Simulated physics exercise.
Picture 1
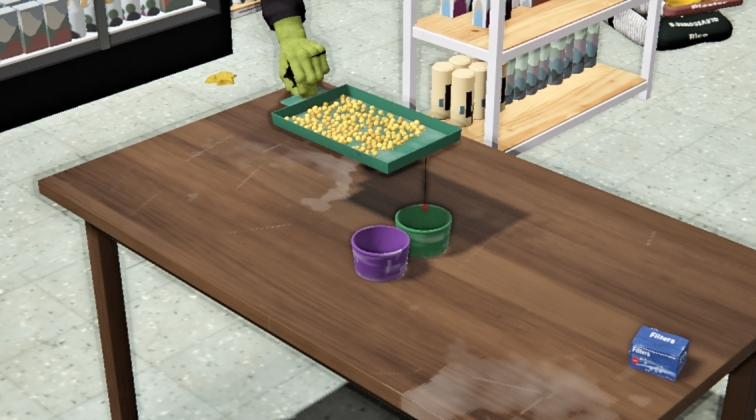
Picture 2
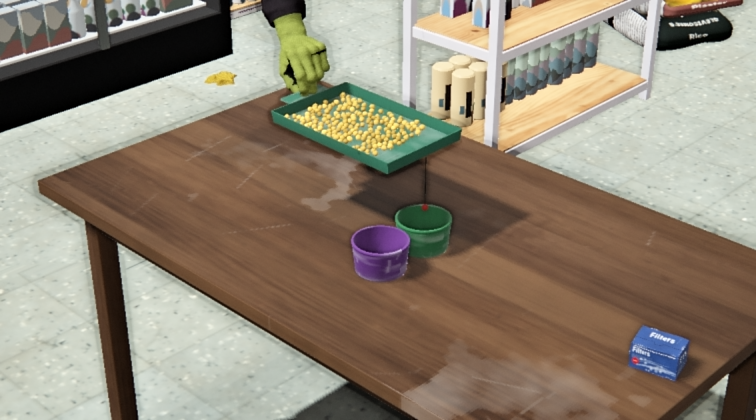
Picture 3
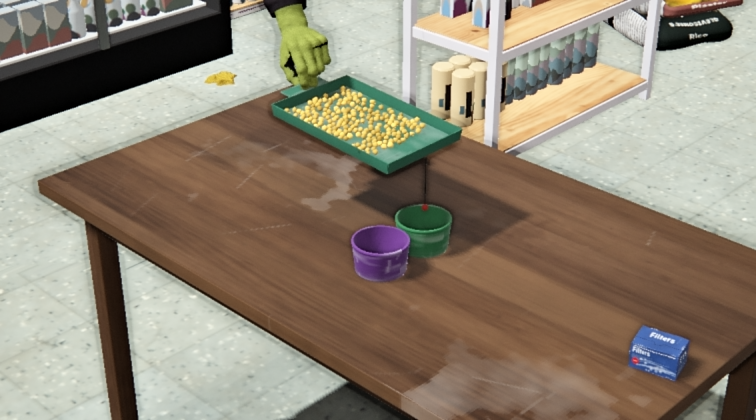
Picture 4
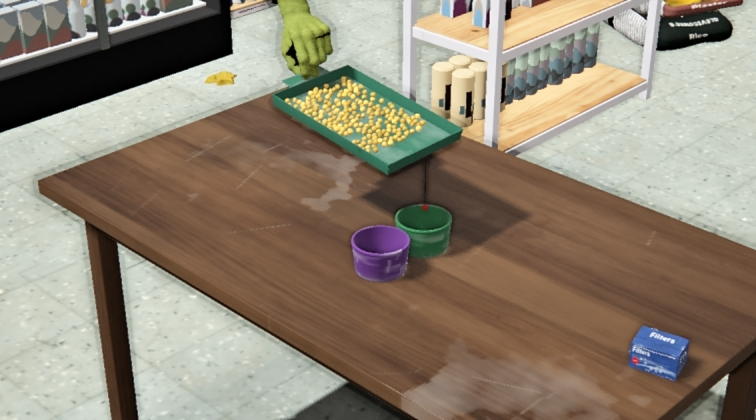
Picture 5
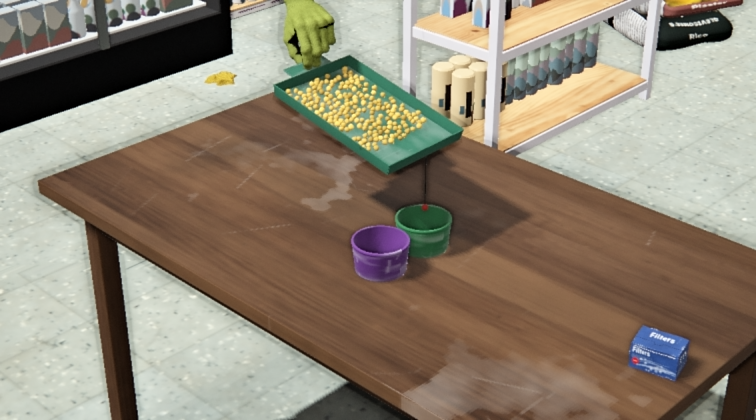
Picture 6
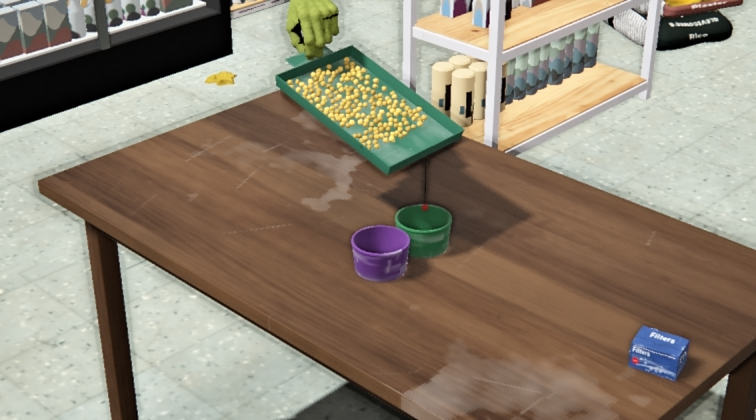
On a wooden table, a green hand gradually tilts a tray of yellow corn balls above two dishes.
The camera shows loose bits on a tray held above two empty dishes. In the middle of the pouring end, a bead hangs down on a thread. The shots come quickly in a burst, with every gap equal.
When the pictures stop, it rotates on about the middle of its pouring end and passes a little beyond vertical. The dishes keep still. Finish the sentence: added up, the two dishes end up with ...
... under half of it.
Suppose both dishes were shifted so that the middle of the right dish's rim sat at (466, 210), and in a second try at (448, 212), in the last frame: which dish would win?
First place: The leftmost one; second place: The leftmost one.
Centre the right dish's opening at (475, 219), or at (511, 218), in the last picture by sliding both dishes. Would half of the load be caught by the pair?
Taking the places in turn, it's past half and then shy of half.
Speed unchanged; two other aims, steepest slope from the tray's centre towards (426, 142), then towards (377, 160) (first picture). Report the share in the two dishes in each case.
You'd see roughly 0 per cent the first time and 70 per cent the second.
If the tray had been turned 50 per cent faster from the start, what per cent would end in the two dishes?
Roughly 10 %.
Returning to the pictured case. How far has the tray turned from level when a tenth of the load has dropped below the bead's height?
Somewhere near 90°.
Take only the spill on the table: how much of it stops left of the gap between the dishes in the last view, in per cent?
0 in a hundred, roughly.
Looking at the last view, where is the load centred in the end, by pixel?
About pixel (451, 264).
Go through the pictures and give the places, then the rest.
Corners of the pouring end (388, 162) and (460, 129), level; middle of the load (358, 127), puffed corn balls; left dish (401, 261); right dish (444, 238); bead on its thread (425, 207), in the first picture.
Corners of the pouring end (388, 162) and (460, 129), level; middle of the load (358, 126), in the second picture.
Corners of the pouring end (388, 163) and (460, 129), tipped barely, level across its low end; middle of the load (358, 122), in the third picture.
Corners of the pouring end (389, 163) and (461, 129), tipped a little, level across its low end; middle of the load (359, 116), in the fourth picture.
Corners of the pouring end (389, 164) and (462, 129), tipped a little, level across its low end; middle of the load (359, 111), in the fifth picture.
Corners of the pouring end (390, 165) and (462, 129), tipped clearly, level across its low end; middle of the load (361, 105); left dish (401, 261); right dish (444, 238), in the sixth picture.
Just after the last frame, tray tipped steeply; almost all on the tray; just a few in the air.
A moment on, tray tipped past a quarter turn; the larger part on the tray; just a few in the right dish; about a tenth outside both; just a few in the air.
Further on, tray tipped past a quarter turn; about a tenth in the left dish; about a tenth in the right dish; the larger part outside both.
When it is over, tray tipped past a quarter turn; about a tenth in the left dish; about a tenth in the right dish; the larger part outside both.
